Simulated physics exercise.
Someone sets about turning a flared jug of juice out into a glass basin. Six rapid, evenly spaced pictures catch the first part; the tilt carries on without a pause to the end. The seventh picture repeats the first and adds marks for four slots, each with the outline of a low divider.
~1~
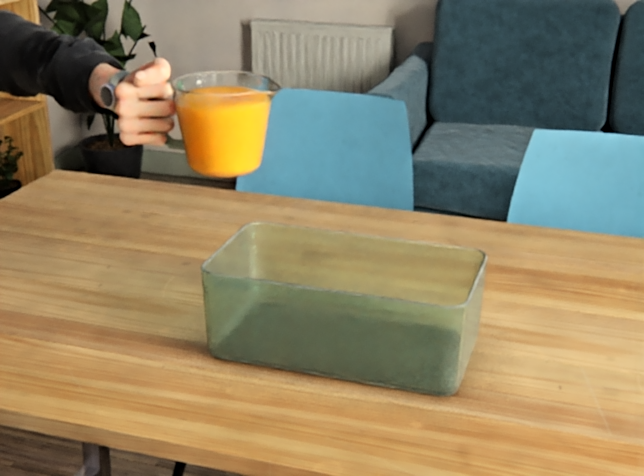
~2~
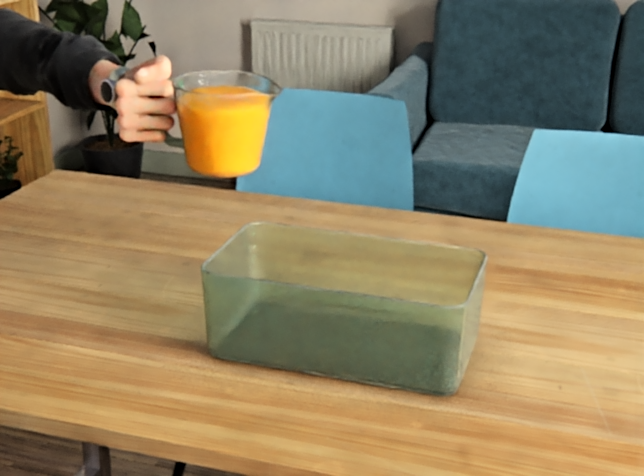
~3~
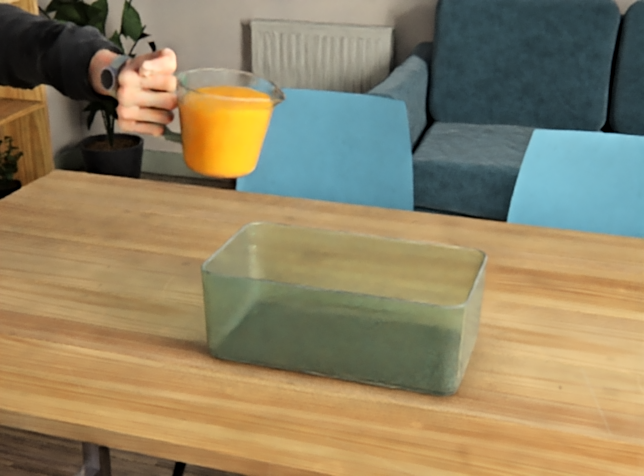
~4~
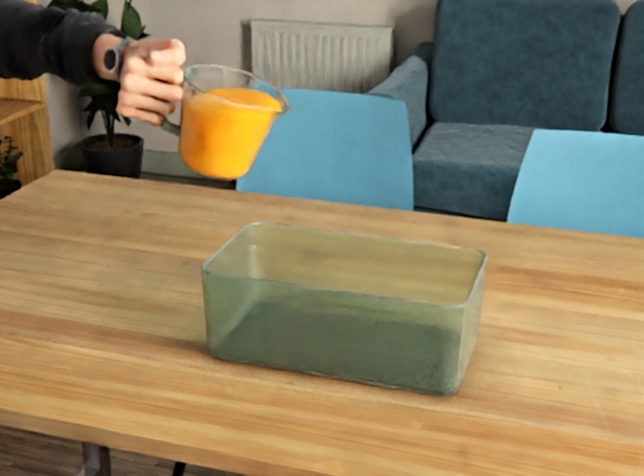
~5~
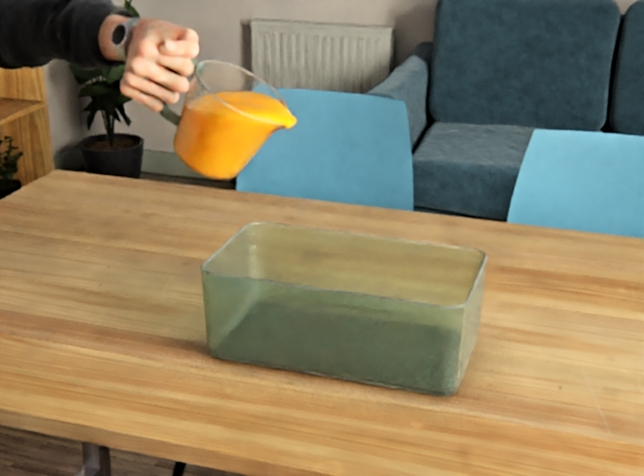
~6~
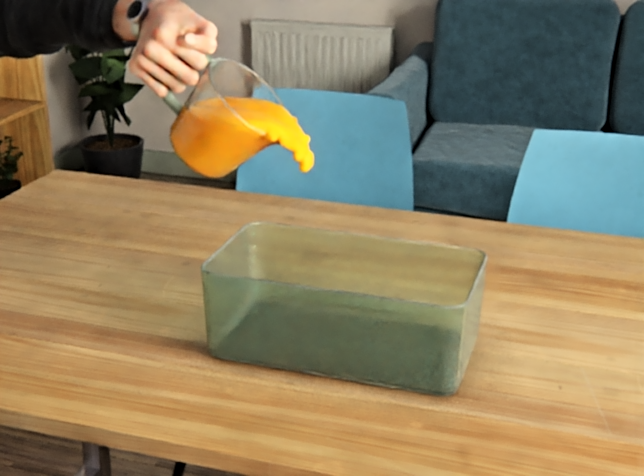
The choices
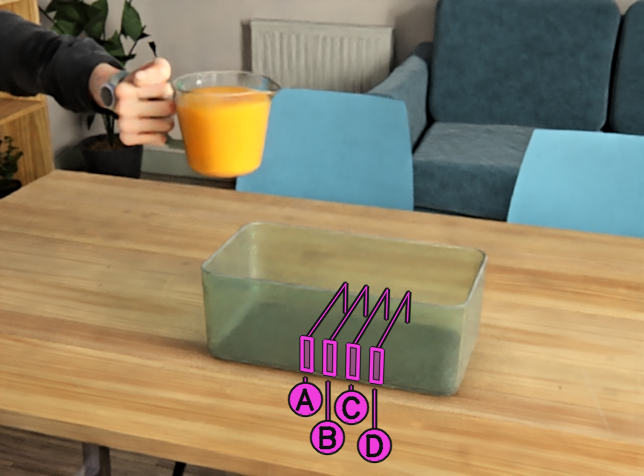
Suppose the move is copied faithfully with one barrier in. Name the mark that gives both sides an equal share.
The answer is place A.
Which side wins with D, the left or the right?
The left side.
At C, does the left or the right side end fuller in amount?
The left side.
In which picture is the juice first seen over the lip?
In picture 5.
On the marked copy, A at (305, 377); B at (328, 381); C at (351, 385); D at (374, 389).
Choosing A, about 51 % ends left of the wall and 47 % right of it.
Choosing B, about 81 % ends left of the wall and 16 % right of it; 4 % is lost outside.
Choosing C, about 91 % ends left of the wall and 6 % right of it; 3 % is lost outside.
Choosing D, about 92 % ends left of the wall and 5 % right of it.
